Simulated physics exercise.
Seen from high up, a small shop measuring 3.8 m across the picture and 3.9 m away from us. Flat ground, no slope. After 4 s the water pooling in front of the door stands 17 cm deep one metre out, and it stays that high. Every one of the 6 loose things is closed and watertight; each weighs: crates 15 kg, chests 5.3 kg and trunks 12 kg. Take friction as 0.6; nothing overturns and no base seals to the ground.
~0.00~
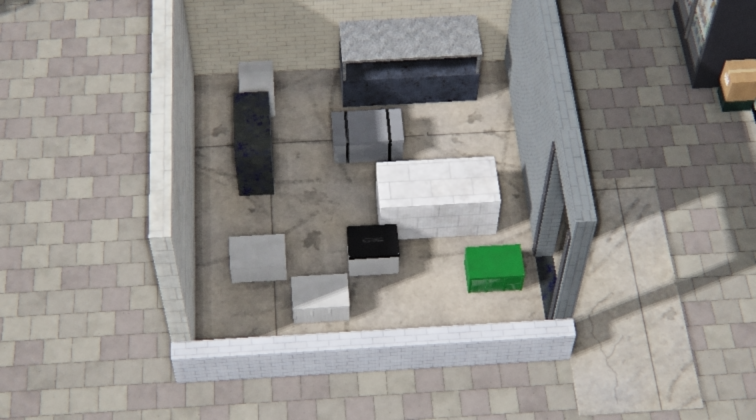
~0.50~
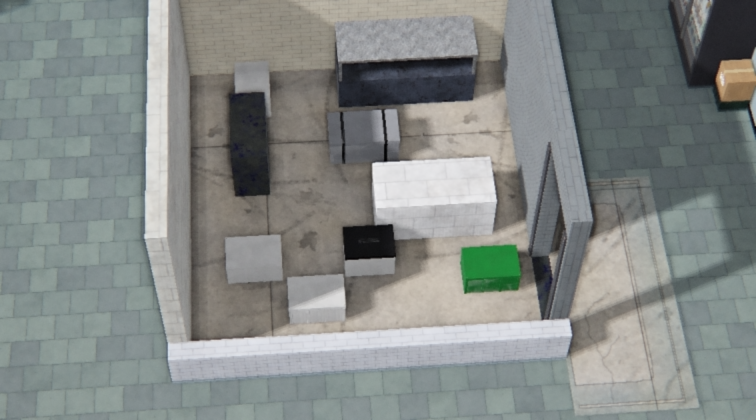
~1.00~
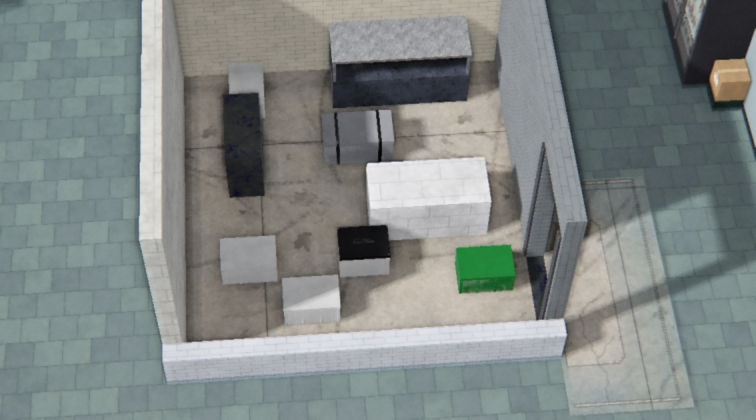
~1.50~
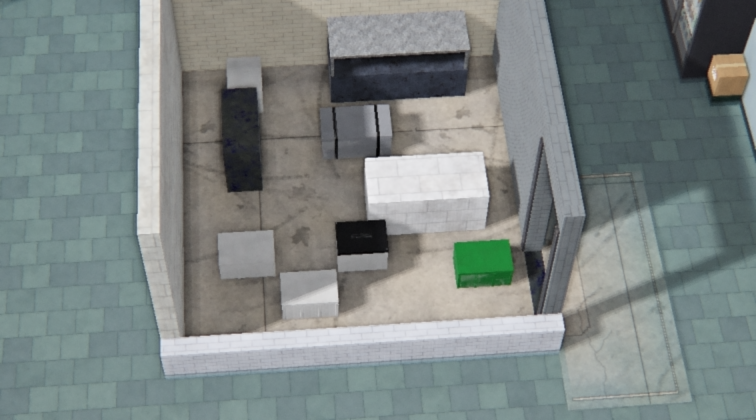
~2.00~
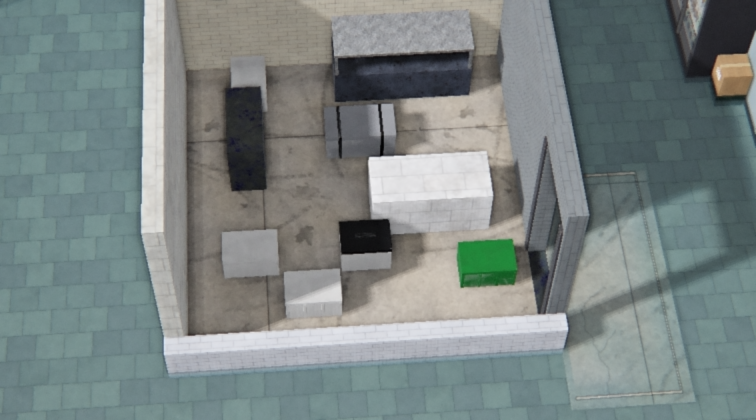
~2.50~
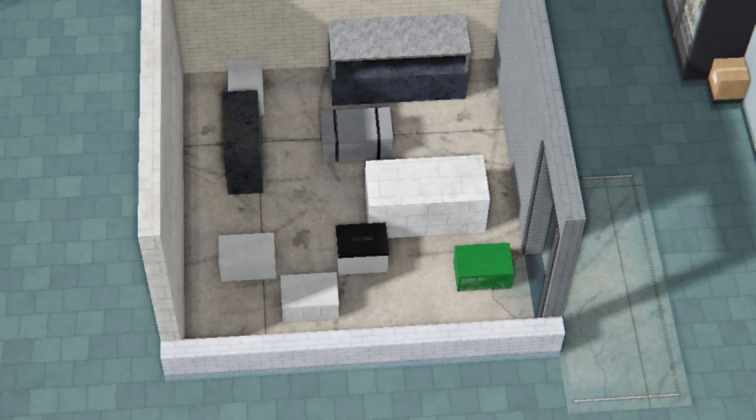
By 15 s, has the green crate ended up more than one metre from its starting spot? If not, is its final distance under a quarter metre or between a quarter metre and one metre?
Yes - the move is big.
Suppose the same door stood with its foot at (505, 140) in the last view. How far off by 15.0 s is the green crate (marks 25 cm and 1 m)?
That would leave the green crate a little displaced.
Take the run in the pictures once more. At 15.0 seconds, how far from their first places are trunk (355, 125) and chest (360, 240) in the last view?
Net displacement, in order: 150 cm; 150 cm.
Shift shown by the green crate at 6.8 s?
About 120 cm out of place.
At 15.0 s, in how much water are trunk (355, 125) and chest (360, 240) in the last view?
Some 10 cm at the first, some 8 cm at the second.
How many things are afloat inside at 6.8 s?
That would be 1 of them.
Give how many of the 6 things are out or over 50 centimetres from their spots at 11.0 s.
It comes to 4.
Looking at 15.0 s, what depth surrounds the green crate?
Around 10 cm.
After 3.5 s the green crate is near (484, 259), 0.0 m from its start, aground; 0 afloat.
After 6.8 s the green crate is near (367, 277), 1.3 m from its start, afloat; 1 afloat.
After 11.0 s the green crate is near (224, 318), 2.9 m from its start, afloat; 5 afloat.
After 15.0 s the green crate is near (347, 310), 1.6 m from its start, afloat; 6 afloat.
